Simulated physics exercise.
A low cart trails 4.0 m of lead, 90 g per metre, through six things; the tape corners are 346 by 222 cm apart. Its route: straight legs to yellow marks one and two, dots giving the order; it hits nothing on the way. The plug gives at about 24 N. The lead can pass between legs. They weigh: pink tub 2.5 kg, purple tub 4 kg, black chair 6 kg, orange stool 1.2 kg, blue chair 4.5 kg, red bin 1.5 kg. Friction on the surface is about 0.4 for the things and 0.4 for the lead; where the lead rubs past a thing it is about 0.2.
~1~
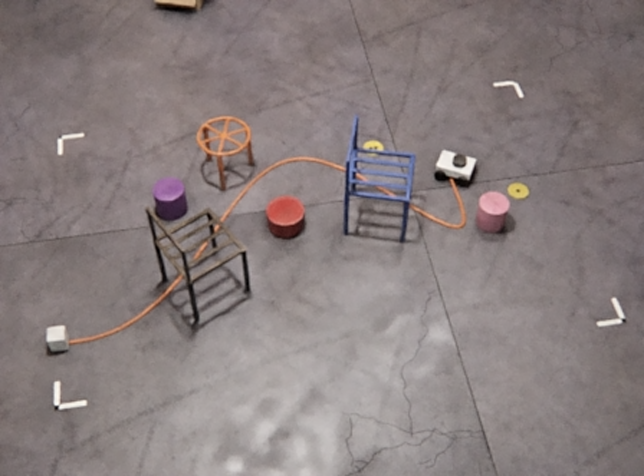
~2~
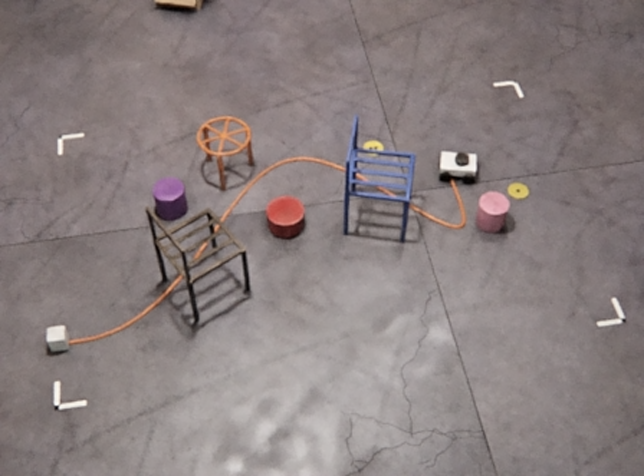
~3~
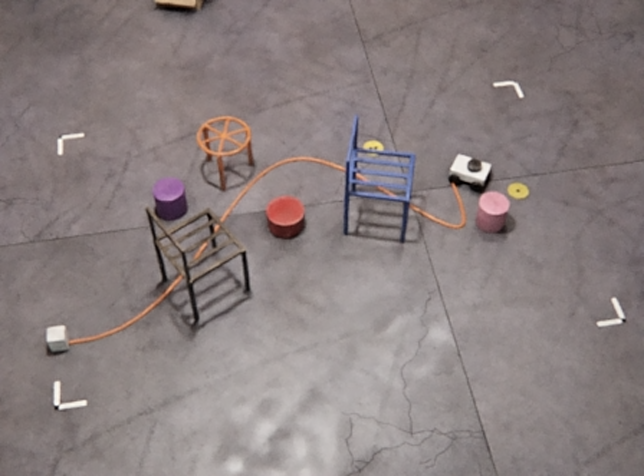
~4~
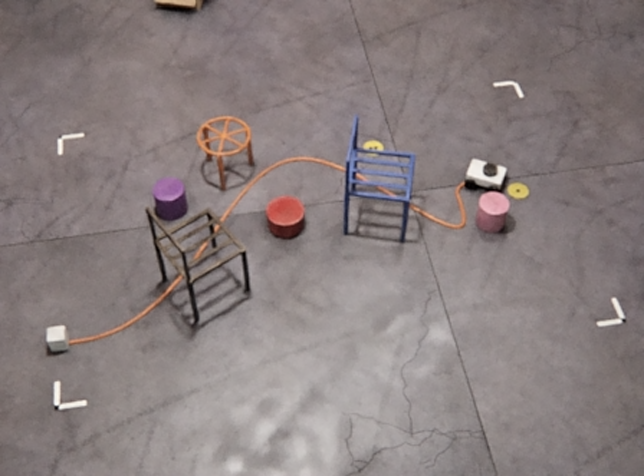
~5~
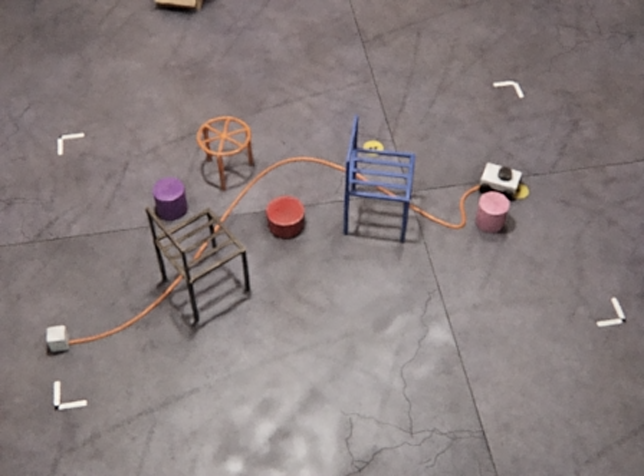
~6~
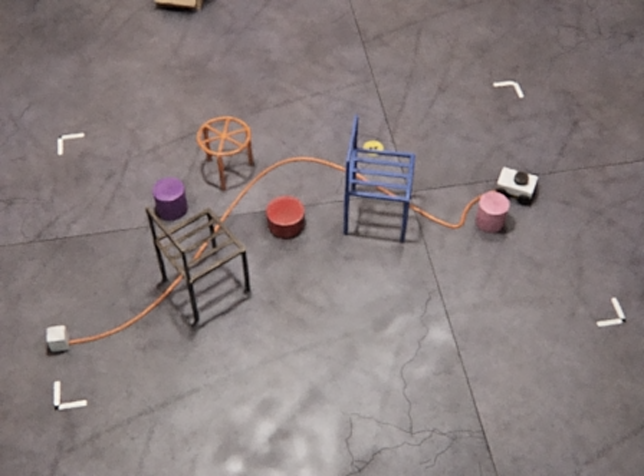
A small white cart with a dark top, trailing an orange lead, rolls a short way right and slightly down, passing above the pink tub and covering a yellow mark. Seen from high above, the grey, cracked floor has white tape corners, and the camera stays still. The lead curves from a pale block at left past a black chair, purple tub, orange stool, red bin and blue chair.
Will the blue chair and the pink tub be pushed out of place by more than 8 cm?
Result: Blue chair hardly stirs, pink tub keeps its place.
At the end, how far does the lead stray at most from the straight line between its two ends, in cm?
Some 70 cm.
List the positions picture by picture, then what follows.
The first picture shows blue chair (381, 173); pink tub (494, 203); marks (518, 191) (373, 148); lead runs through (124, 327) (272, 168) (464, 216); cart (448, 171).
In the second picture, lead runs through (124, 327) (272, 168) (464, 216); cart (450, 170).
In the third picture, lead runs through (124, 327) (272, 168) (464, 216); cart (462, 175).
In the fourth picture, lead runs through (124, 327) (272, 168) (464, 216); cart (478, 179).
In the fifth picture, lead runs through (124, 327) (272, 168) (464, 216); cart (492, 183).
The sixth picture shows blue chair (381, 173); pink tub (494, 203); lead runs through (124, 327) (272, 168) (464, 214); cart (508, 187).
Next, cart at (485, 180), lead slack at the fixed end; nothing else has moved.
Then, cart at (444, 168), lead slack at the fixed end; nothing else has moved.
After that, cart at (403, 156), lead slack at the fixed end; nothing else has moved.
Later, cart at (374, 147), lead slack at the fixed end; nothing else has moved.
At the end, cart at (374, 147), lead slack at the fixed end; blue chair 0 cm off its start at (381, 173), pink tub 0 cm off its start at (494, 203).
